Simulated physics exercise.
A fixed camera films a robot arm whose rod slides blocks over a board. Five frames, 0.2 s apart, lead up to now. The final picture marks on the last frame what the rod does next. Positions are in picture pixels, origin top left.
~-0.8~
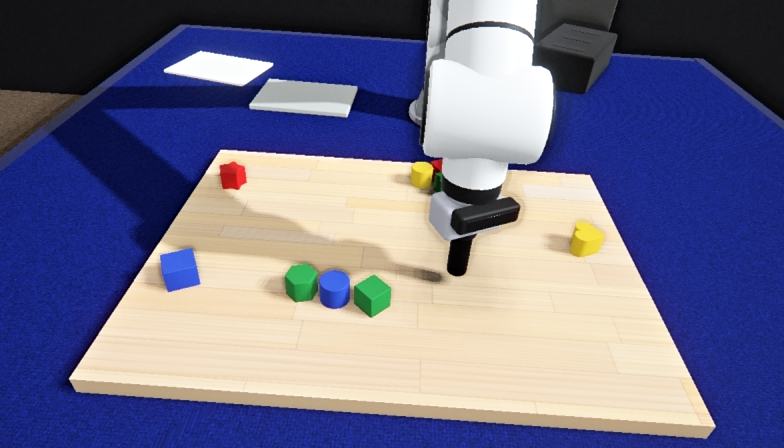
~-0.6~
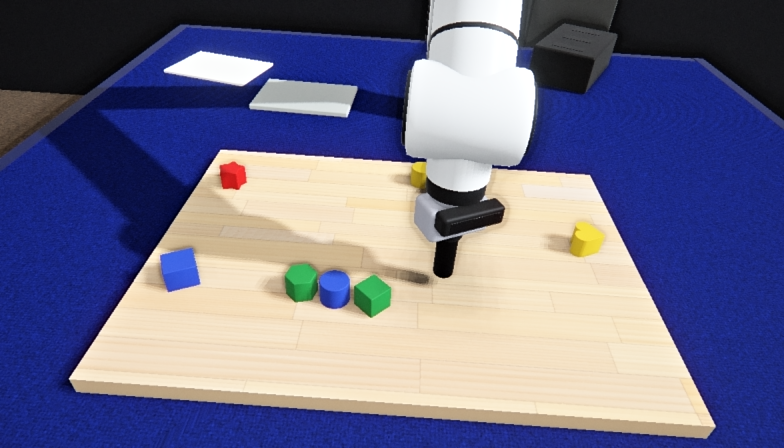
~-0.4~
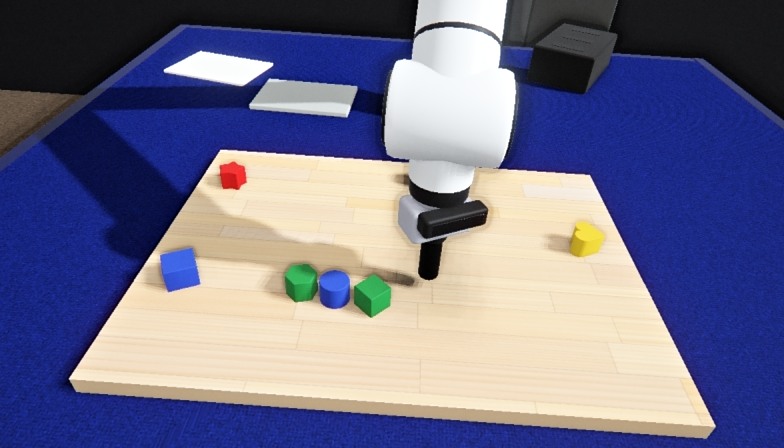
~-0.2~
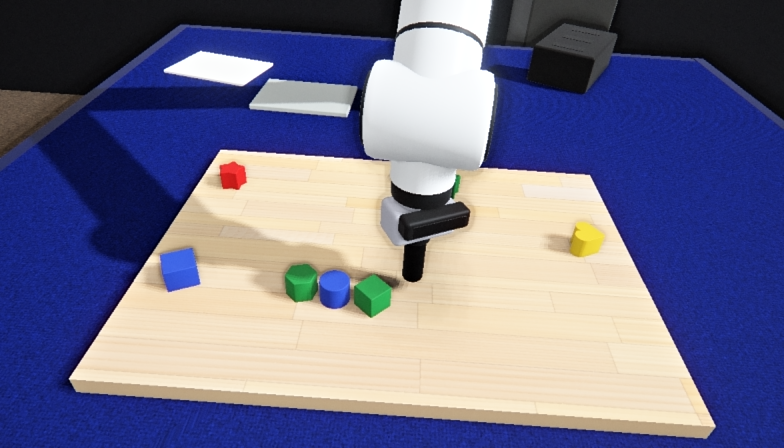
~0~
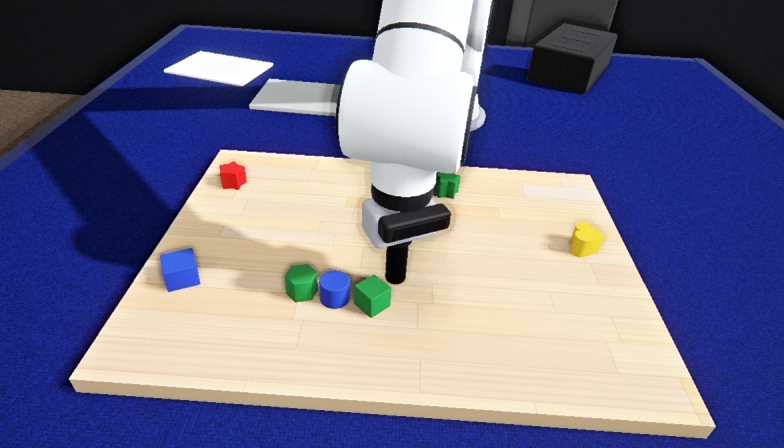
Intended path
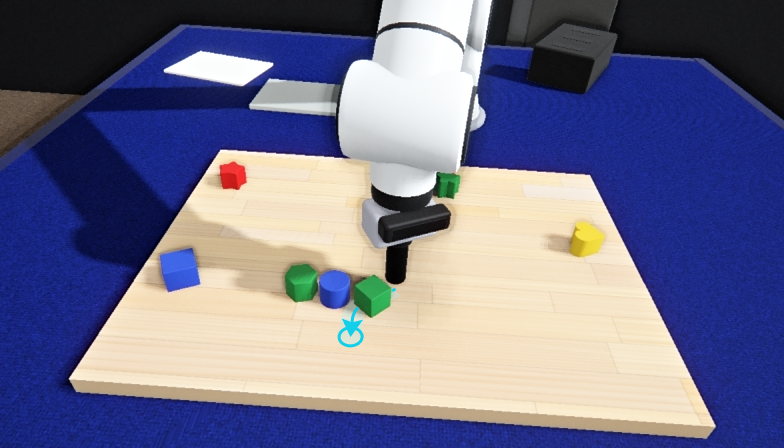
At first, a white robot arm holds a black rod over a wooden board, to the right of a row with a green hexagon, a blue round block and a green square block. The arm moves the rod steadily left until it is close beside the green square block, while the blocks stay still.
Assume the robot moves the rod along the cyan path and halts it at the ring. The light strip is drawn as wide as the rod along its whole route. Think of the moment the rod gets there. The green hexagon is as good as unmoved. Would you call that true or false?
True.
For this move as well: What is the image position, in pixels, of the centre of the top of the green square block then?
So, by the moment the path ends, you'll find the top centre of the green square block at (329, 332).
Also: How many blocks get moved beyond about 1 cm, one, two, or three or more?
One moves.
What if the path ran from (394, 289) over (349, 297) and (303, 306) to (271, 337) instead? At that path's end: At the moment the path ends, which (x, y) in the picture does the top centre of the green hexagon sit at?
If I read the scene right, the answer is (277, 270).
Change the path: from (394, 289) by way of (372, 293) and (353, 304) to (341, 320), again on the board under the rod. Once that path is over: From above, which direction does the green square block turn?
Prediction: Counterclockwise.
The drawn path runs from (394, 289) by way of (372, 300) and (354, 314) to (351, 337).
On the path given first. One third of the way, rod at (371, 289); green square block at (358, 297), turned 20° anticlockwise.
Two thirds of the way, rod at (353, 304); green square block at (340, 314), turned 30° anticlockwise.
At the end, rod at (351, 326); green hexagon not moved; green square block at (329, 332).
